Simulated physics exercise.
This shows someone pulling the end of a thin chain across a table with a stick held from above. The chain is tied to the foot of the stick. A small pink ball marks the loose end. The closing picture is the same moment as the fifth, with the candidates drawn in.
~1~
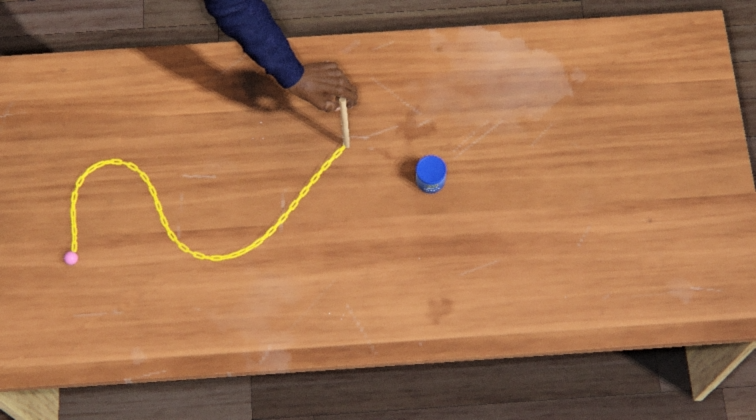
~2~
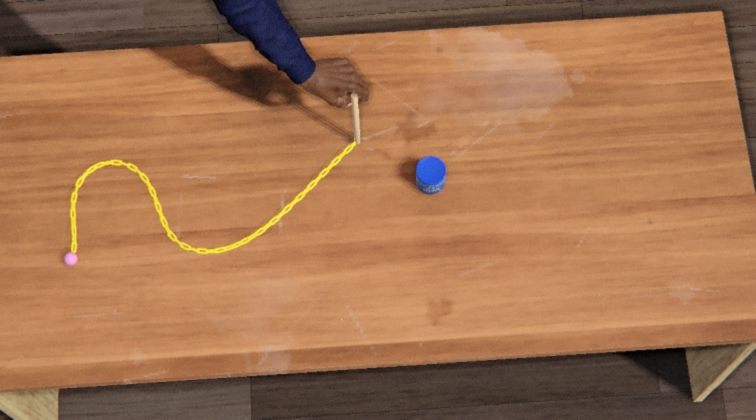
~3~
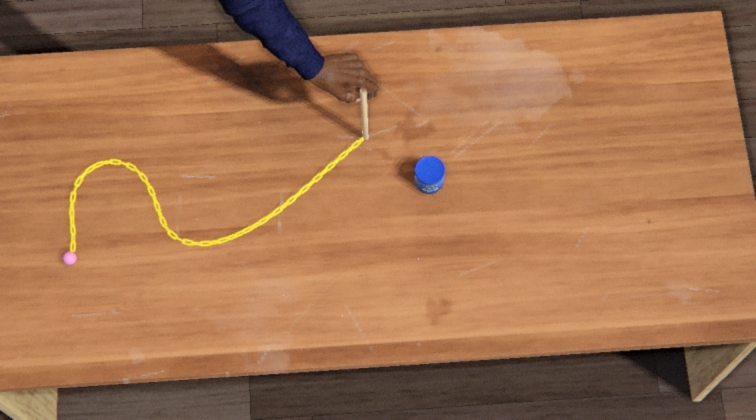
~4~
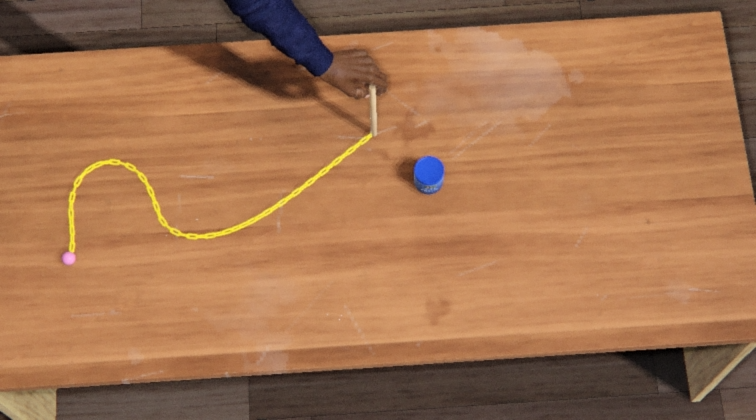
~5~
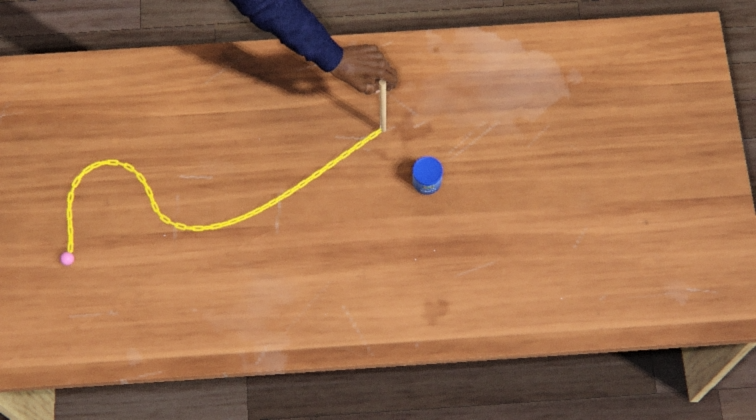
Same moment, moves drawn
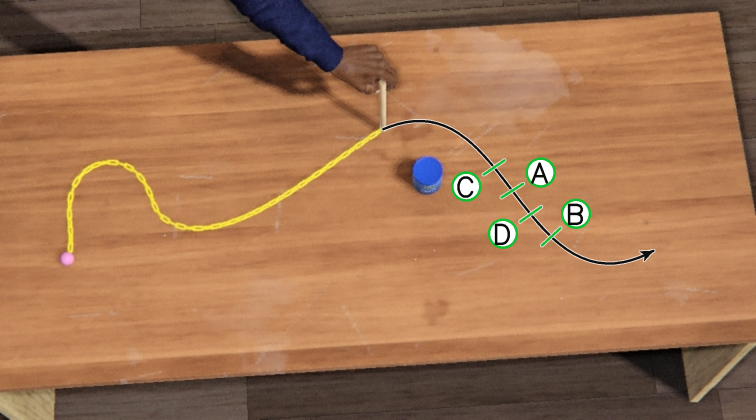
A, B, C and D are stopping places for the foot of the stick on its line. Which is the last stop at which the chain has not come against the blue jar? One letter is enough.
Up to mark C.
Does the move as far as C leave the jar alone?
Yes.
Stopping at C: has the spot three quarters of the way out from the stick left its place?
Yes.
On the marked copy, A at (512, 191); B at (551, 237); C at (494, 167); D at (531, 214); the route from (383, 129) via (517, 197) to (653, 251).
Following C. Soon after the start, foot of the stick (428, 122), middle of the chain (207, 194), free end (67, 259).
Later, foot of the stick (468, 141), middle of the chain (236, 173), free end (67, 259).
In the end, foot of the stick (494, 168), middle of the chain (260, 168), free end (68, 256); nothing has been touched.
As for the rest, A brings the chain against the jar; B brings the chain against the jar; D brings the chain against the jar.
